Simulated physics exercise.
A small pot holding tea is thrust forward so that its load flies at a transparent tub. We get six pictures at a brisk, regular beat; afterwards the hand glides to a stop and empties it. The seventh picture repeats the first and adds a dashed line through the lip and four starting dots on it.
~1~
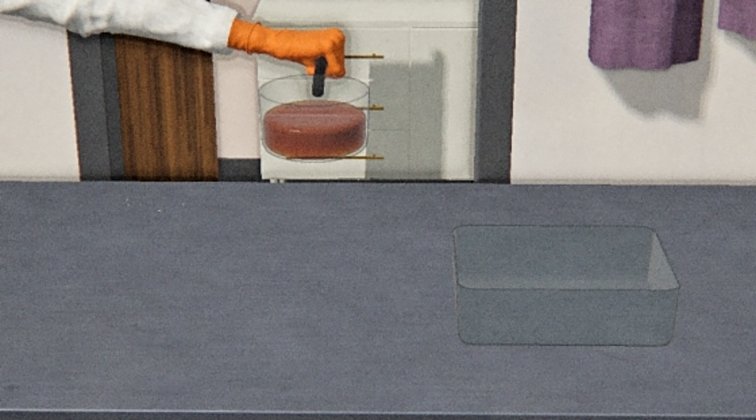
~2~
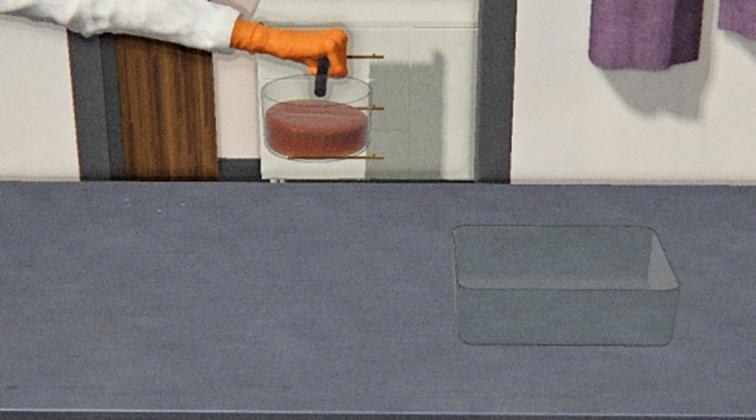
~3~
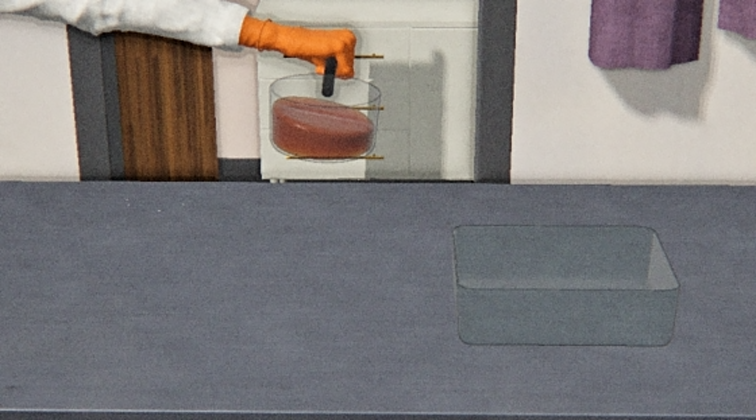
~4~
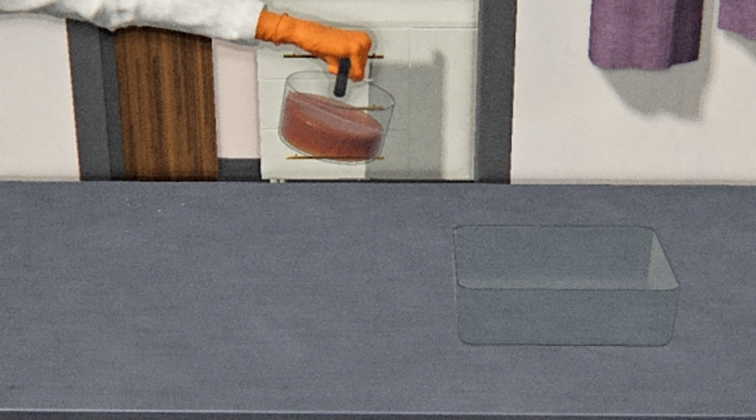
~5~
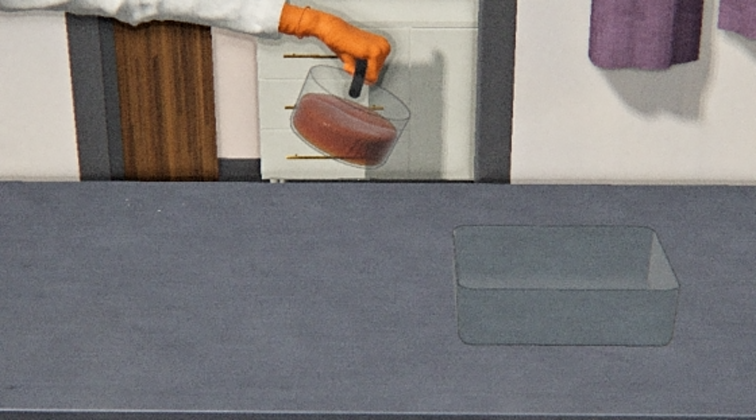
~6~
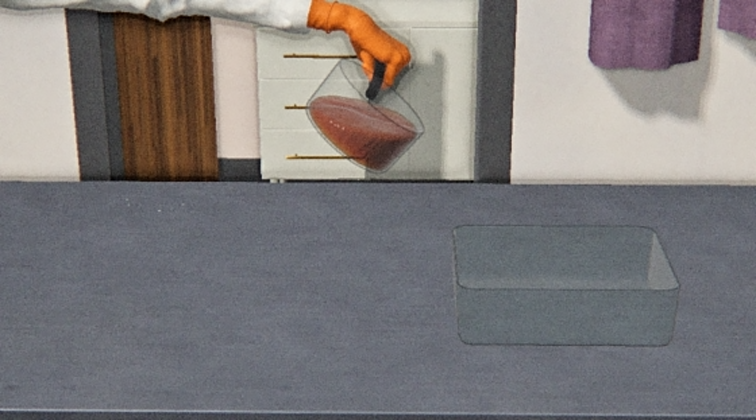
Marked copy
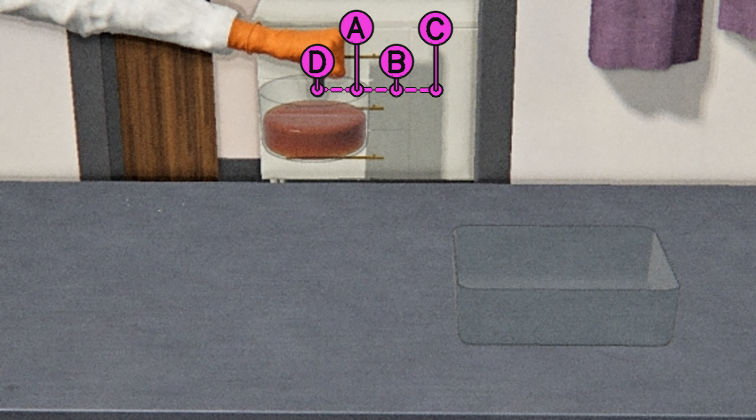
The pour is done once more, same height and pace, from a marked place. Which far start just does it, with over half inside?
D will do.
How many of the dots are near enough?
All of the four.
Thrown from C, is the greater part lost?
No, that is safe.
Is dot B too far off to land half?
No, not at all.
On the marked copy, A at (356, 89); B at (396, 89); C at (435, 90); D at (317, 89).
For dot A, about 85 % lands in the tub, 3 % falls short and 12 % goes beside or beyond.
For dot B, about 79 % lands in the tub, 3 % falls short and 18 % goes beside or beyond.
For dot C, about 70 % lands in the tub, 5 % falls short and 26 % goes beside or beyond.
For dot D, about 66 % lands in the tub, 21 % falls short and 13 % goes beside or beyond.
